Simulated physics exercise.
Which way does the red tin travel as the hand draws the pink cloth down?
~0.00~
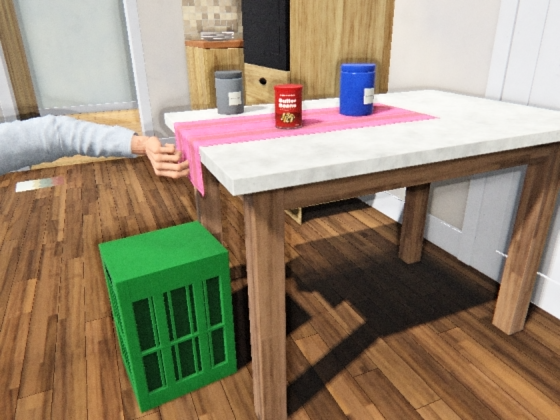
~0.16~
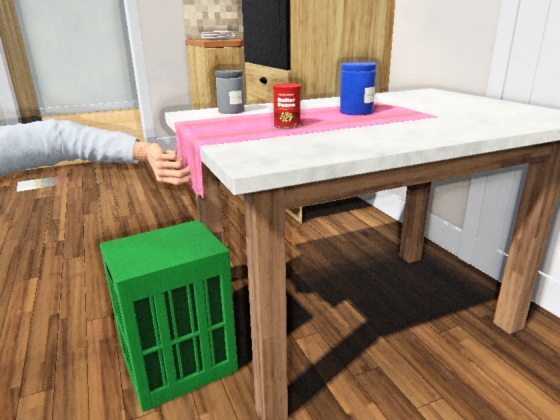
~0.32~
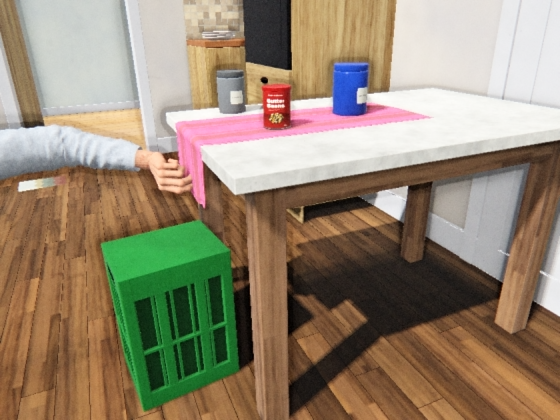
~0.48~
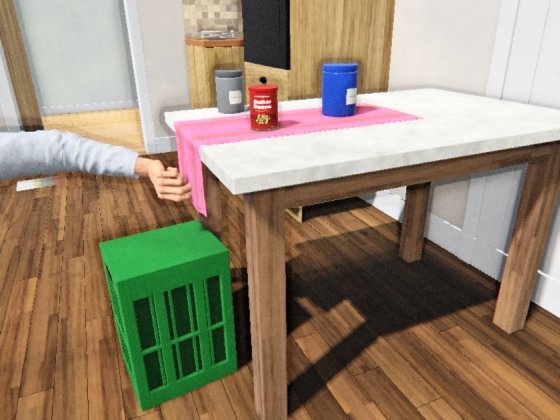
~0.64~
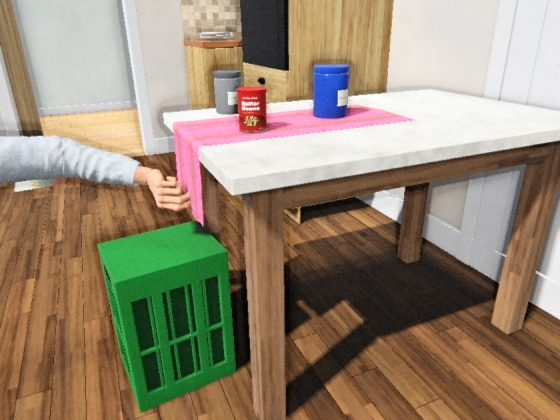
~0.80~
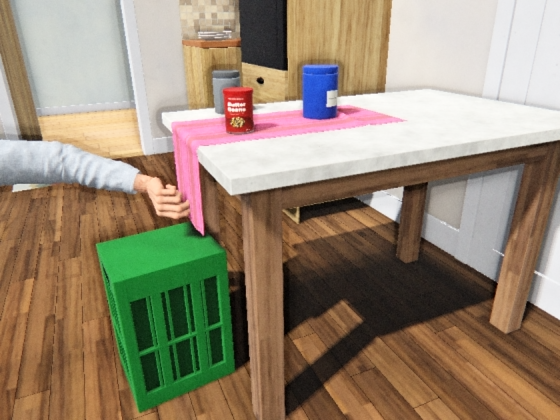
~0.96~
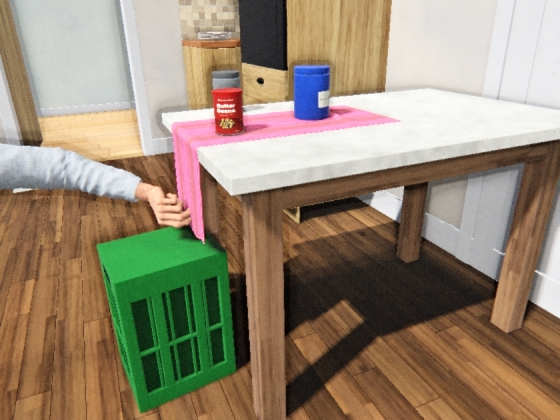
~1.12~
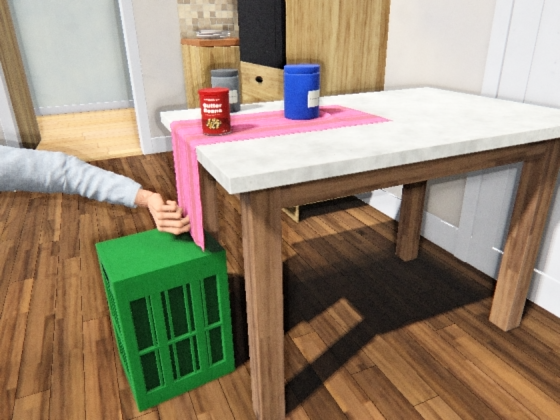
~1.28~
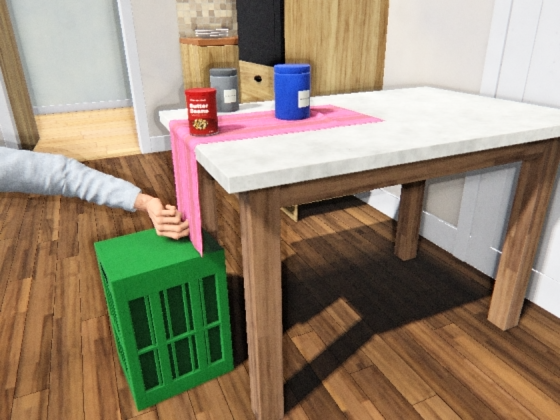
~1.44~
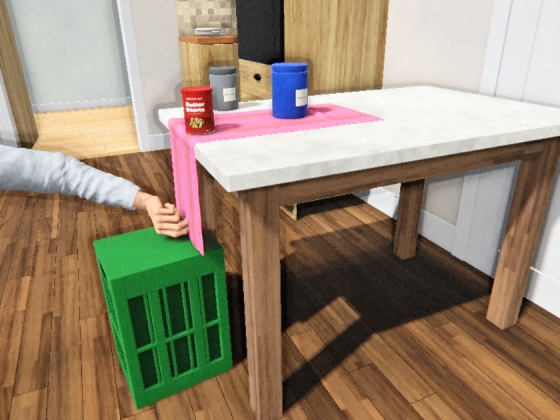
The red tin travels to the left, riding along on the cloth and staying upright on the table.
Pink tea towel being drawn down by a hand towards a green crate, carrying a red tin and blue canister left, all staying upright.
